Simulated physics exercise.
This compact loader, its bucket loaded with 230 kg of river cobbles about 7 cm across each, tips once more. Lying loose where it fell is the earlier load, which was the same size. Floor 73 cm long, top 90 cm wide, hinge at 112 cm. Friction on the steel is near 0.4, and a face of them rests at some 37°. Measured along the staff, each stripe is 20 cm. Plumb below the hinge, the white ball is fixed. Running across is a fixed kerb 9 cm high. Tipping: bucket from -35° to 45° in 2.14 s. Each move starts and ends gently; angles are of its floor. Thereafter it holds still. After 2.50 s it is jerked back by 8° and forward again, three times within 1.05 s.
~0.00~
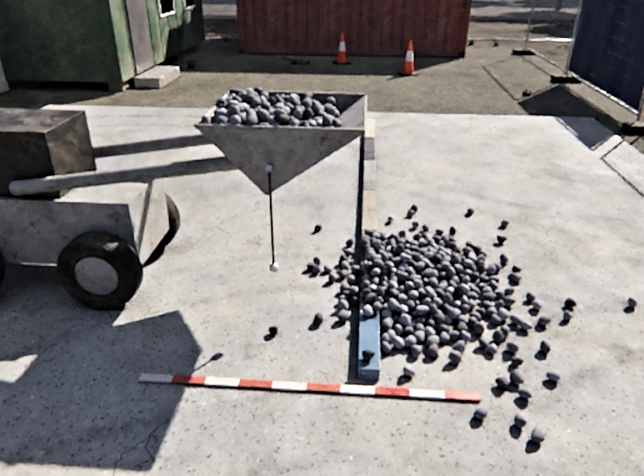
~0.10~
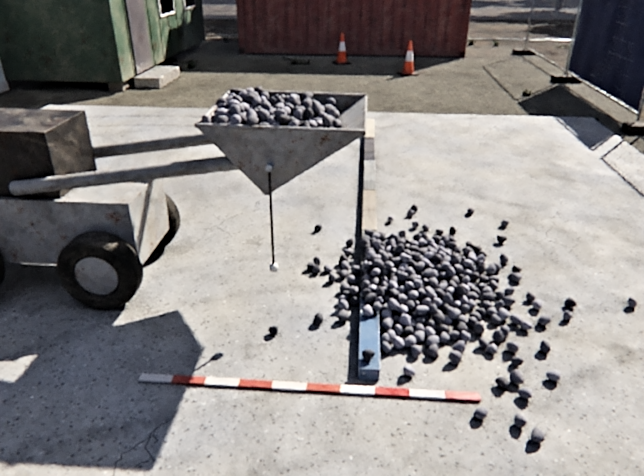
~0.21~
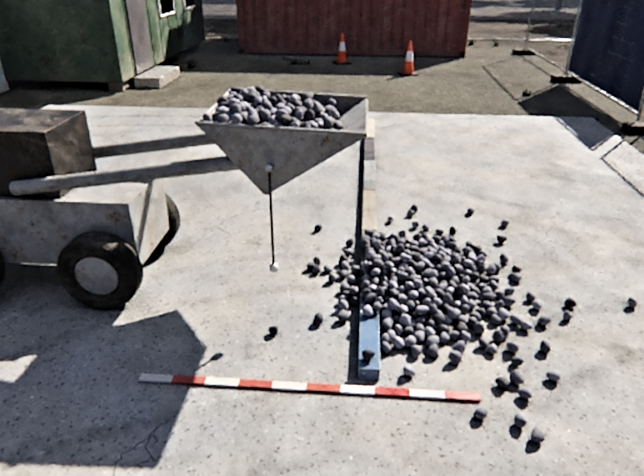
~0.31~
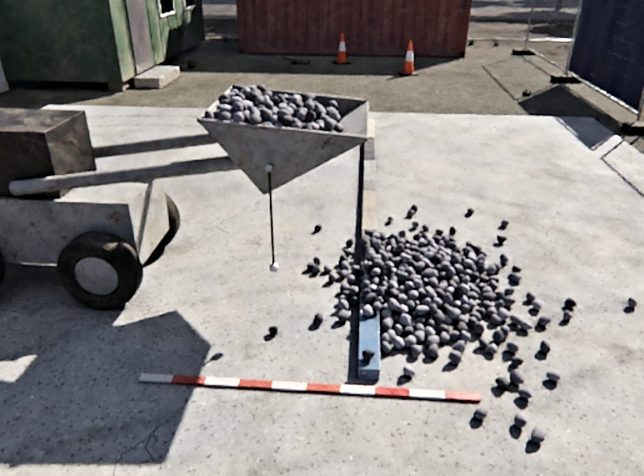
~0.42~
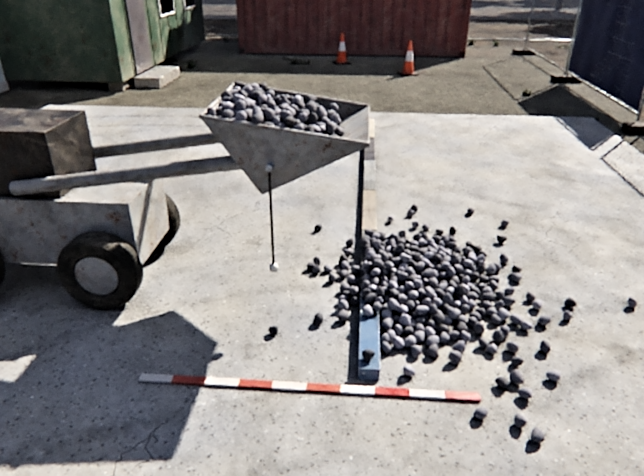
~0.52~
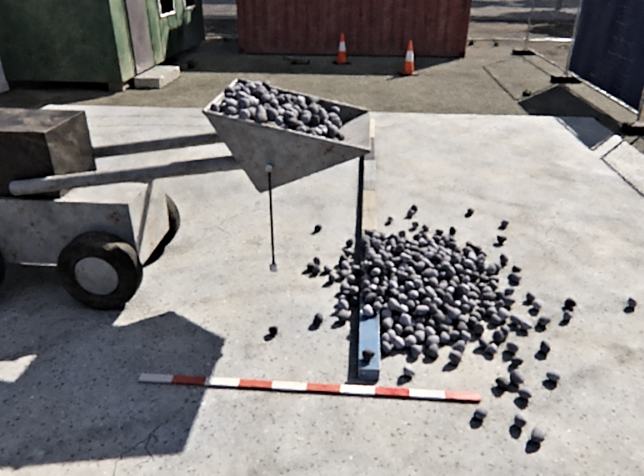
At first, a small loader on the left holds a raised bucket heaped with grey cobbles, beside a loose pile scattered across a low kerb. Then the bucket slowly tilts, its right side dipping slightly and the cobbles staying inside, while the loader and the pile on the ground remain still.
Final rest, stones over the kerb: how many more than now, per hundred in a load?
52 per hundred.
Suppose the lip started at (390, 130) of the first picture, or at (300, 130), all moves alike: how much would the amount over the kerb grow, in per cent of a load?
About 80 per cent from the first spot and 0 per cent from the second.
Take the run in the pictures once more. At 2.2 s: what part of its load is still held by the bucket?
It holds some 0 percent.
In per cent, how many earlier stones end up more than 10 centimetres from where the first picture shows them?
15 %.
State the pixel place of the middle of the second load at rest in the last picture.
I'd say close to (378, 273).
After 1.6 s the floor is at 32°; in per cent of one load, 79 in the bucket, 32 on this side of the kerb, 89 over the kerb; the foremost stones are at (548, 289).
After 2.2 s the floor is at 45°; in per cent of one load, 1 in the bucket, 65 on this side of the kerb, 134 over the kerb; the foremost stones are at (548, 289).
After 4.0 s the floor is at 45°; in per cent of one load, 0 in the bucket, 61 on this side of the kerb, 139 over the kerb; the foremost stones are at (549, 280).
After 6.4 s the floor is at 45°; in per cent of one load, 0 in the bucket, 61 on this side of the kerb, 139 over the kerb; the foremost stones are at (549, 280). Net gain over the kerb, 52.
